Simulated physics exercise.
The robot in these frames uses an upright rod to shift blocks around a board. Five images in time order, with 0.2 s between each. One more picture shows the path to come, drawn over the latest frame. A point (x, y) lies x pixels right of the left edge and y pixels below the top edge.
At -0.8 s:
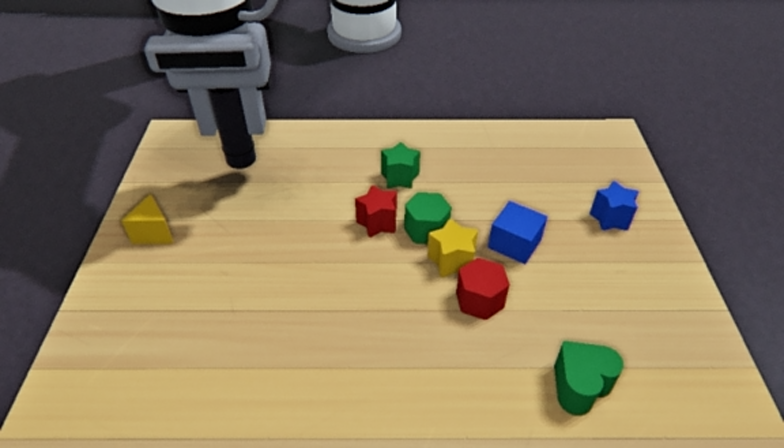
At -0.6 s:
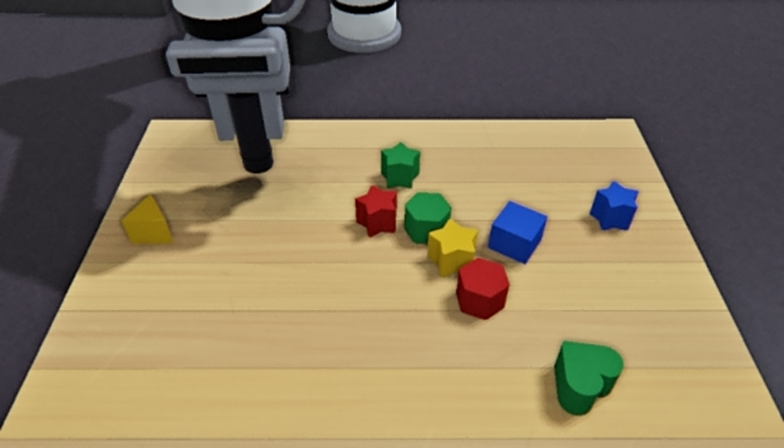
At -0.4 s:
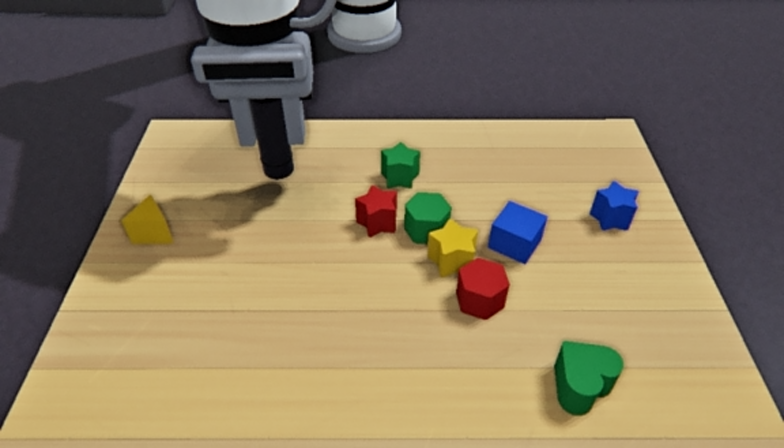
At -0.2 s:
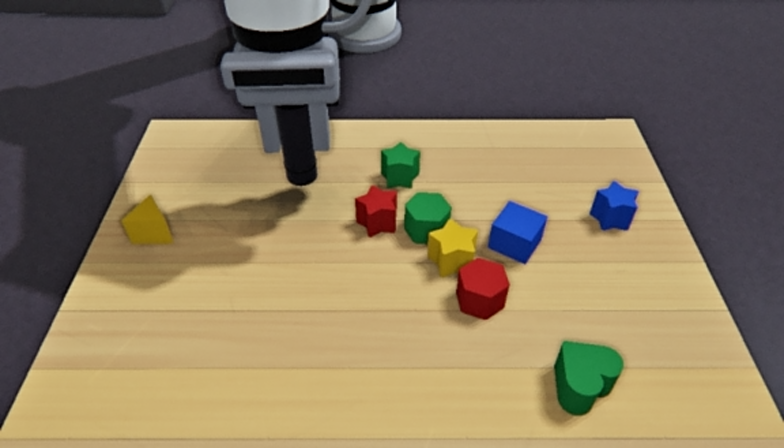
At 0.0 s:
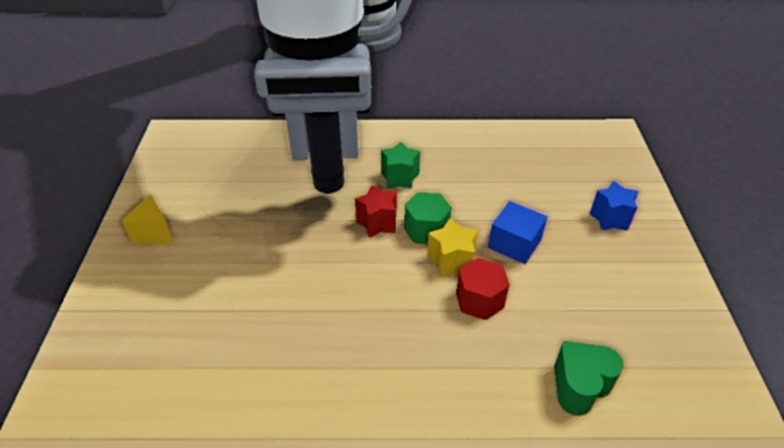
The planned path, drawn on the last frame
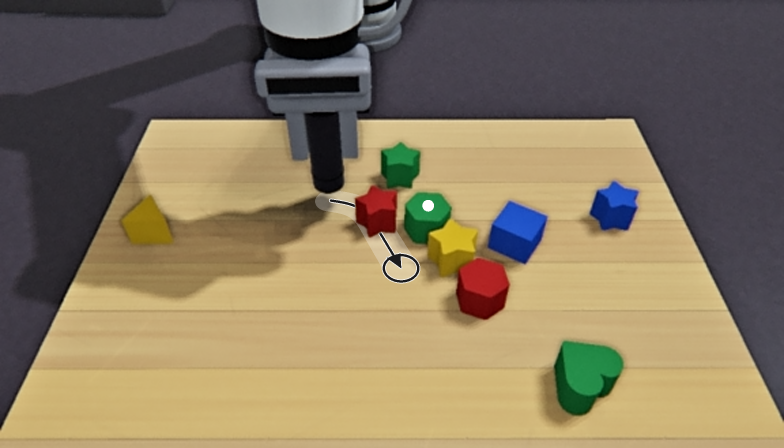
On a light wooden board scattered with colourful blocks, a robot arm's upright black rod moves steadily right and slightly toward the viewer, nearing the red and green stars, while all the blocks stay still.
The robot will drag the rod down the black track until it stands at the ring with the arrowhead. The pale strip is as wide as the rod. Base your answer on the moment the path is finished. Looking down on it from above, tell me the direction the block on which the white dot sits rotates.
Prediction: Counterclockwise.
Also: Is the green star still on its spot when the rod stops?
Yes, that is how it ends up.
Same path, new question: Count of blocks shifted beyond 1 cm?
That's three or more.
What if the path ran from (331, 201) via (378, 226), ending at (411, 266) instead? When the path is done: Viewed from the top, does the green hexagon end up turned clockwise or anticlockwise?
Looking down, my answer is that the green hexagon rotates anticlockwise.
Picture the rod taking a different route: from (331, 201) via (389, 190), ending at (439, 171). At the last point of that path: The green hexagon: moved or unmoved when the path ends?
The block you're asking about stays where it is.
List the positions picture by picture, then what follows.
The first frame shows lower end of the rod at (242, 161), tops of blocks, red star at (377, 199), green star at (400, 154), green hexagon at (428, 206), yellow star at (455, 237), red hexagon at (484, 276).
The second frame shows rod at (259, 165), blocks as before.
The third frame shows rod at (279, 171), blocks as before.
The fourth frame shows rod at (302, 177), blocks as before.
The fifth frame shows rod at (329, 185), red star at (377, 199), green star at (400, 154), green hexagon at (428, 206), yellow star at (455, 237), red hexagon at (484, 276).
The drawn path runs from (331, 201) through (365, 212) and (383, 238) to (401, 268); the dot is on the green hexagon.
The first path, step by step. One third of the way, rod at (365, 196); red star at (387, 204).
Two thirds of the way, rod at (383, 223); red star at (417, 227), turned 25° anticlockwise; green hexagon at (451, 211), turned 35° anticlockwise; yellow star at (466, 240), turned 20° clockwise.
At the end, rod at (401, 252); red star at (444, 246), turned 60° anticlockwise; green star not moved; green hexagon at (455, 211), turned 45° anticlockwise; yellow star at (483, 240), turned 25° clockwise; red hexagon at (491, 279), turned 20° clockwise.
